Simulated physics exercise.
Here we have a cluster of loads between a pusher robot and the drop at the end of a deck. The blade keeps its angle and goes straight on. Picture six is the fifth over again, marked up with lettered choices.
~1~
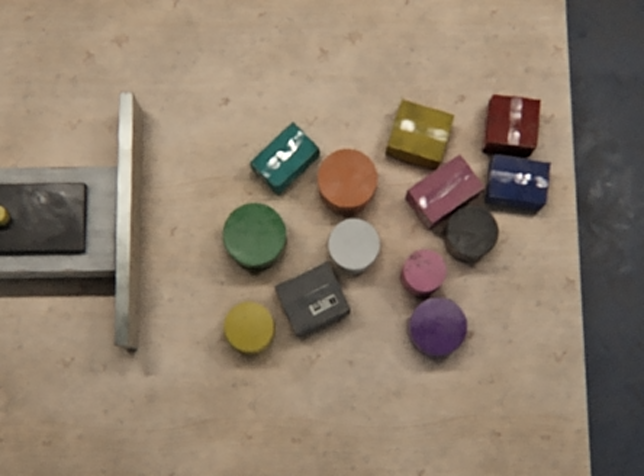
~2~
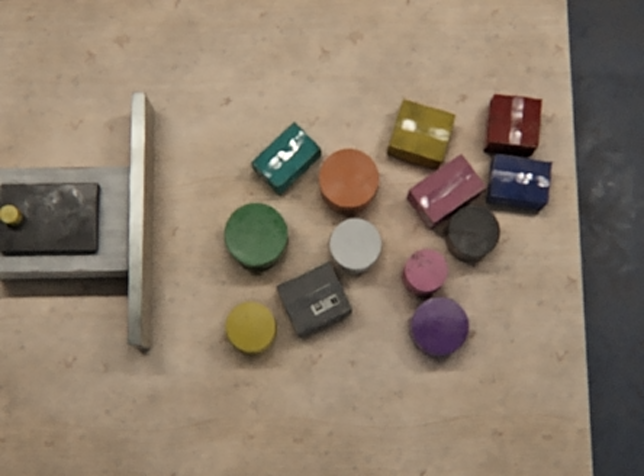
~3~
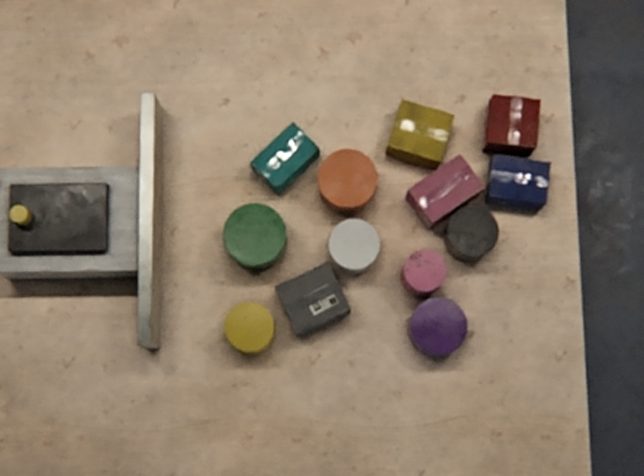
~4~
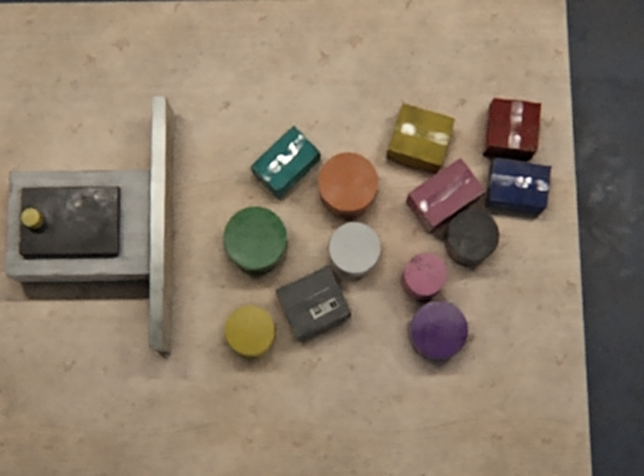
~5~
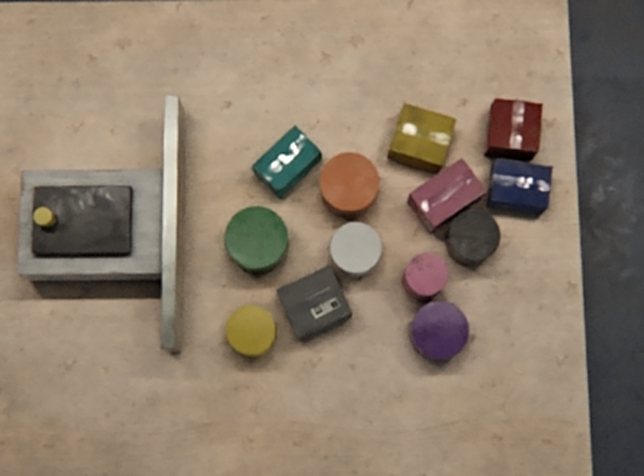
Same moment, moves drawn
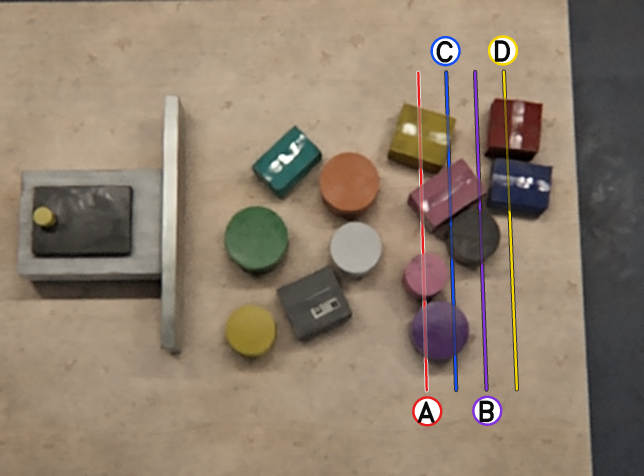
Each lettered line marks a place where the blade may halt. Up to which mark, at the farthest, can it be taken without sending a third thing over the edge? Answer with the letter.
No third one falls up to C.
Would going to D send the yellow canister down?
No.
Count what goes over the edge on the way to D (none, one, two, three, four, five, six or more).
By then, six or more.
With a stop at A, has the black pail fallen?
No.
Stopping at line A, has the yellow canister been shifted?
Yes.
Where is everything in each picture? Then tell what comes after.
In the first frame, yellow box (420, 135); red box (511, 126); blue box (517, 183).
In the second frame, robot (56, 217); purple canister (439, 327).
In the third frame, robot (66, 217); grey parcel (312, 299).
In the fourth frame, robot (78, 221); turquoise parcel (286, 162).
In the fifth frame, robot (90, 220); pink box (446, 197); yellow canister (252, 332); pink canister (425, 277).
On the marked copy, A at (422, 227); B at (481, 227); C at (451, 227); D at (510, 226).
Taking C. A third of the way, robot (192, 219); yellow canister (306, 339); turquoise parcel (314, 155).
Two thirds of the way, robot (294, 218); blue box (533, 189); black pail (515, 243).
When it is over, robot (371, 217); blue box (581, 191); black pail (580, 247); none fallen.
As for the rest, A is within the limit but short; B drops three; D drops six.
